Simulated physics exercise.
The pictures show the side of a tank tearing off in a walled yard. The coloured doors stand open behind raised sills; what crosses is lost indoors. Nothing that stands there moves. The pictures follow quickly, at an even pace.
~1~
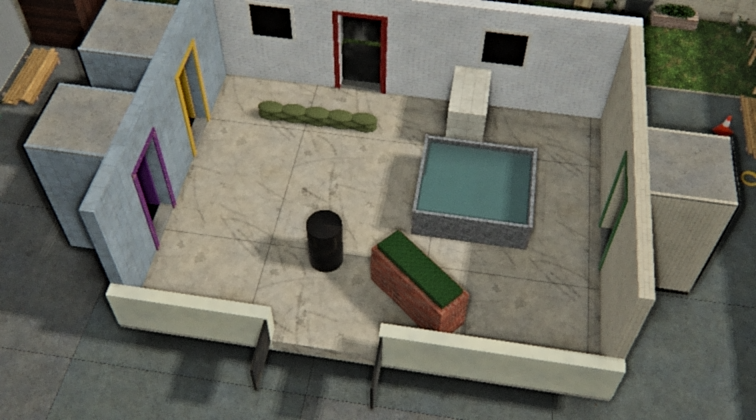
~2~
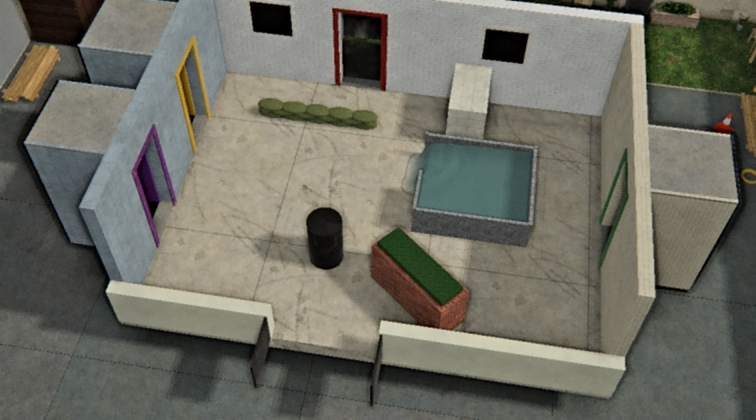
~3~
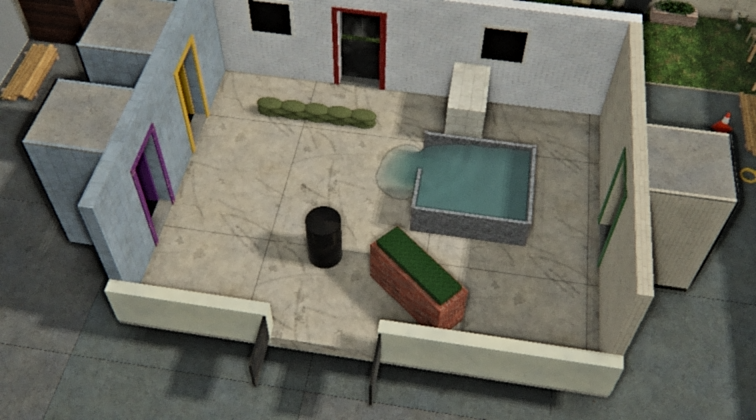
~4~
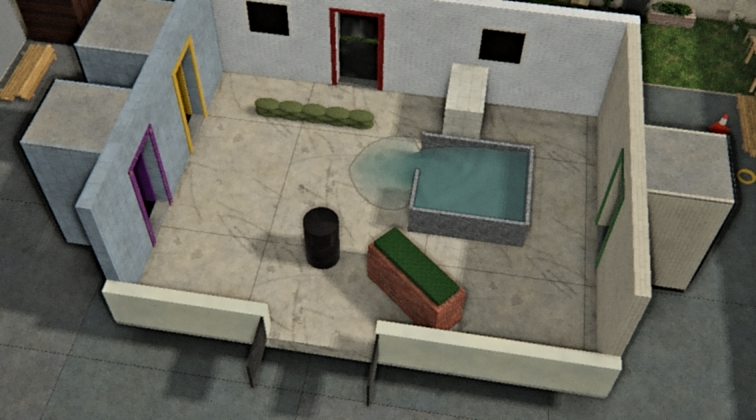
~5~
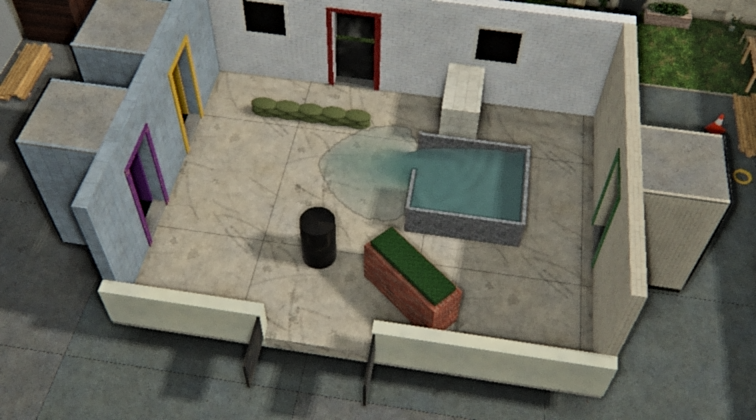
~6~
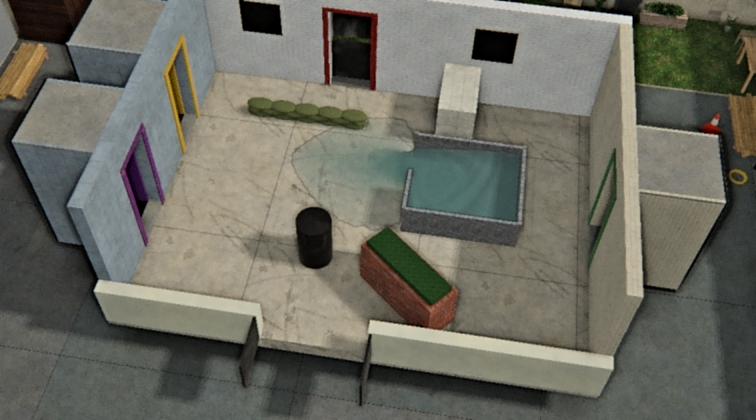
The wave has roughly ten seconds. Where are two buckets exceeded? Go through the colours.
The yellow door takes more than that; the green door stays under that; the red door takes more than that; the purple door stays under that.
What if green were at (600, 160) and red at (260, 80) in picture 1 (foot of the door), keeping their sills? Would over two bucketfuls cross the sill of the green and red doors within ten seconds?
One by one: The green door holds; the red door passes that mark.
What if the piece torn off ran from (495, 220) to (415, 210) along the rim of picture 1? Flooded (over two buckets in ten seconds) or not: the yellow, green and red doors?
Then: The yellow one lets less in, the green one goes over, the red one stays under.
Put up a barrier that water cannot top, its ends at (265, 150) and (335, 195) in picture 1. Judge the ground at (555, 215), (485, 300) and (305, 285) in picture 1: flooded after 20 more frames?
One after the other: No water, free of water, clear.
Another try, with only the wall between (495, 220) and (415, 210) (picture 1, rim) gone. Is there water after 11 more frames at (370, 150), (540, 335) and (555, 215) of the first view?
One after the other: Dry, awash, no water.
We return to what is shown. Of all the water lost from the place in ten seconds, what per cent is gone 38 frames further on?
I make it 75 per cent.
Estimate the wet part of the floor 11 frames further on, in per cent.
Some 35 per cent.
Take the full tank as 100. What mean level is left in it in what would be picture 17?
Close to 60 %.
A moment on, water covers 25 % of the floor; the yellow door not reached, the green door not reached, the red door not reached, the purple door not reached.
Next, water covers 35 % of the floor; the yellow door under two buckets in, the green door not reached, the red door under two buckets in, the purple door not reached.
Then, water covers 45 % of the floor; the yellow door far over two buckets in, the green door not reached, the red door over two buckets in, the purple door wet at the sill, nothing in.
Later, water covers 55 % of the floor; the yellow door far over two buckets in, the green door not reached, the red door over two buckets in, the purple door under two buckets in.
In the end, water covers 65 % of the floor; the yellow door far over two buckets in, the green door not reached, the red door over two buckets in, the purple door under two buckets in.
